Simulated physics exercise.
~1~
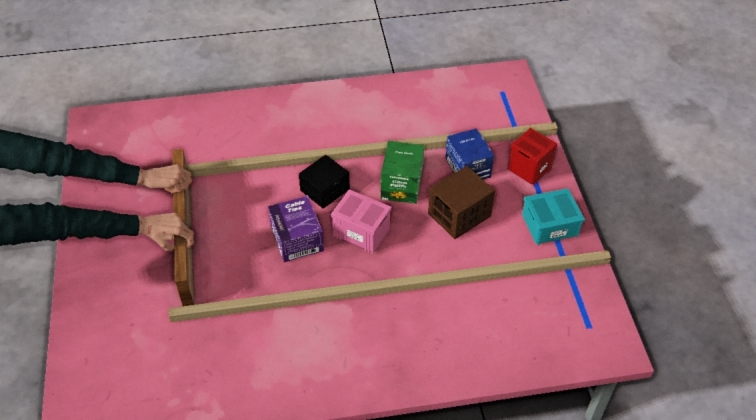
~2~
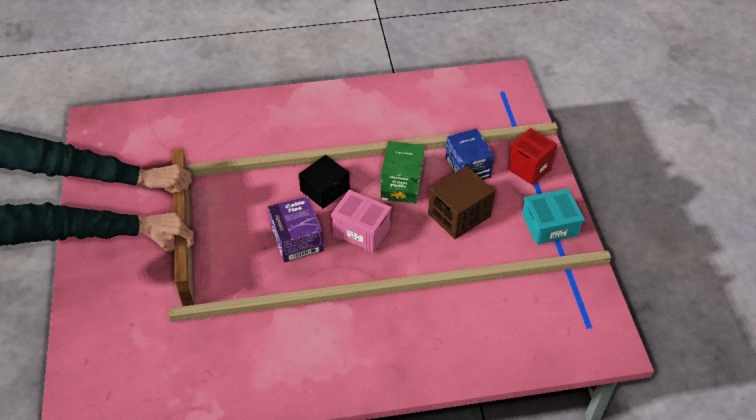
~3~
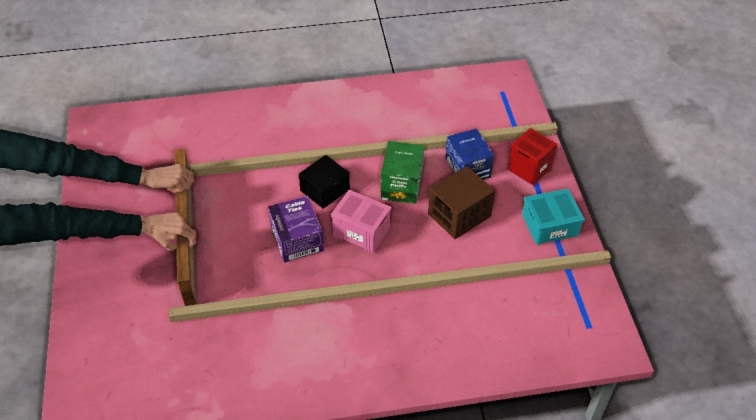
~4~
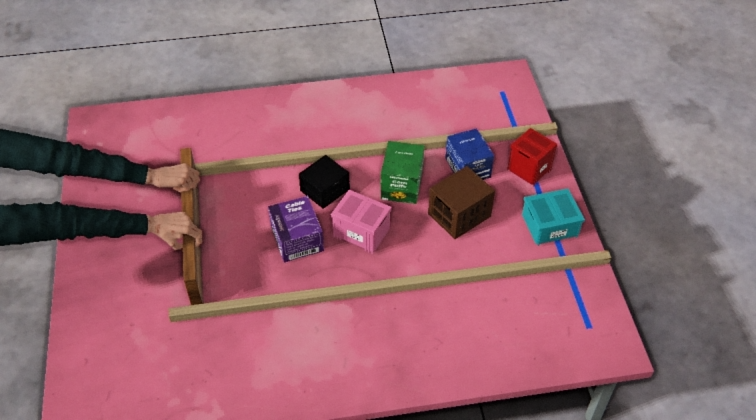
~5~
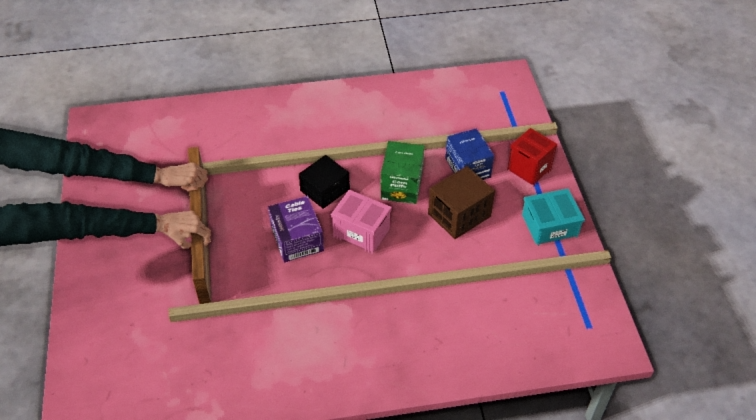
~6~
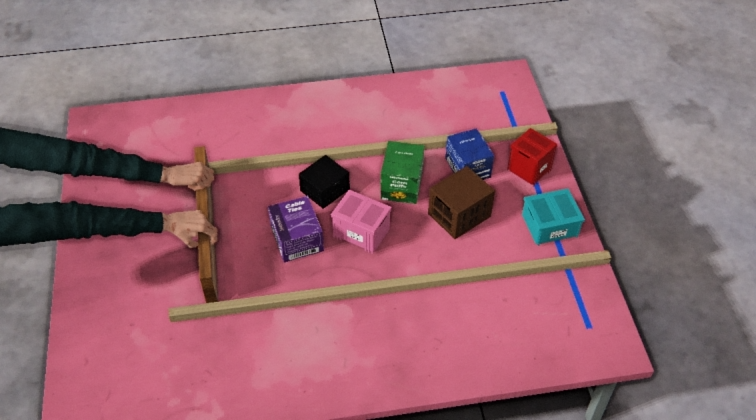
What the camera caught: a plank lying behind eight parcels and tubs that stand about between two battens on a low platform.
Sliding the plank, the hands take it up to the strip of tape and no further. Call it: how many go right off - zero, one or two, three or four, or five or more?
Five or more go off.
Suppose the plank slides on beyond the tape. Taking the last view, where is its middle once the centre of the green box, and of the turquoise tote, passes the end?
The middle is at (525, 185) when it's the green box, and at (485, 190) when it's the turquoise tote.
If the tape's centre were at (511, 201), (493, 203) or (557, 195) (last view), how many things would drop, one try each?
It would be 4, then 3, then 6.
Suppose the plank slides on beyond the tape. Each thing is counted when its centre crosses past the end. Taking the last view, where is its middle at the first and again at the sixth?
At (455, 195) for the first, at (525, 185) for the sixth.
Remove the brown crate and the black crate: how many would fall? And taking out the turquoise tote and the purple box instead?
The first try gives 4, the second gives 4.
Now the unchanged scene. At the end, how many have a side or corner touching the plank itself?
That number would be 2.
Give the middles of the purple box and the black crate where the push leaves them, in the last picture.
The purple box settles near (567, 198); as for the black crate, near (551, 162).
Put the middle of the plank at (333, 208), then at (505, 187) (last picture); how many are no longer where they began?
Respectively 3 and 8.
A little later, none off yet; turquoise tote at rest near (552, 217); red tote at rest near (532, 158); blue box at rest near (469, 157).
When it is over, the number that fall off is five or more; down, pink tote, green box, brown crate, blue box, red tote and turquoise tote.
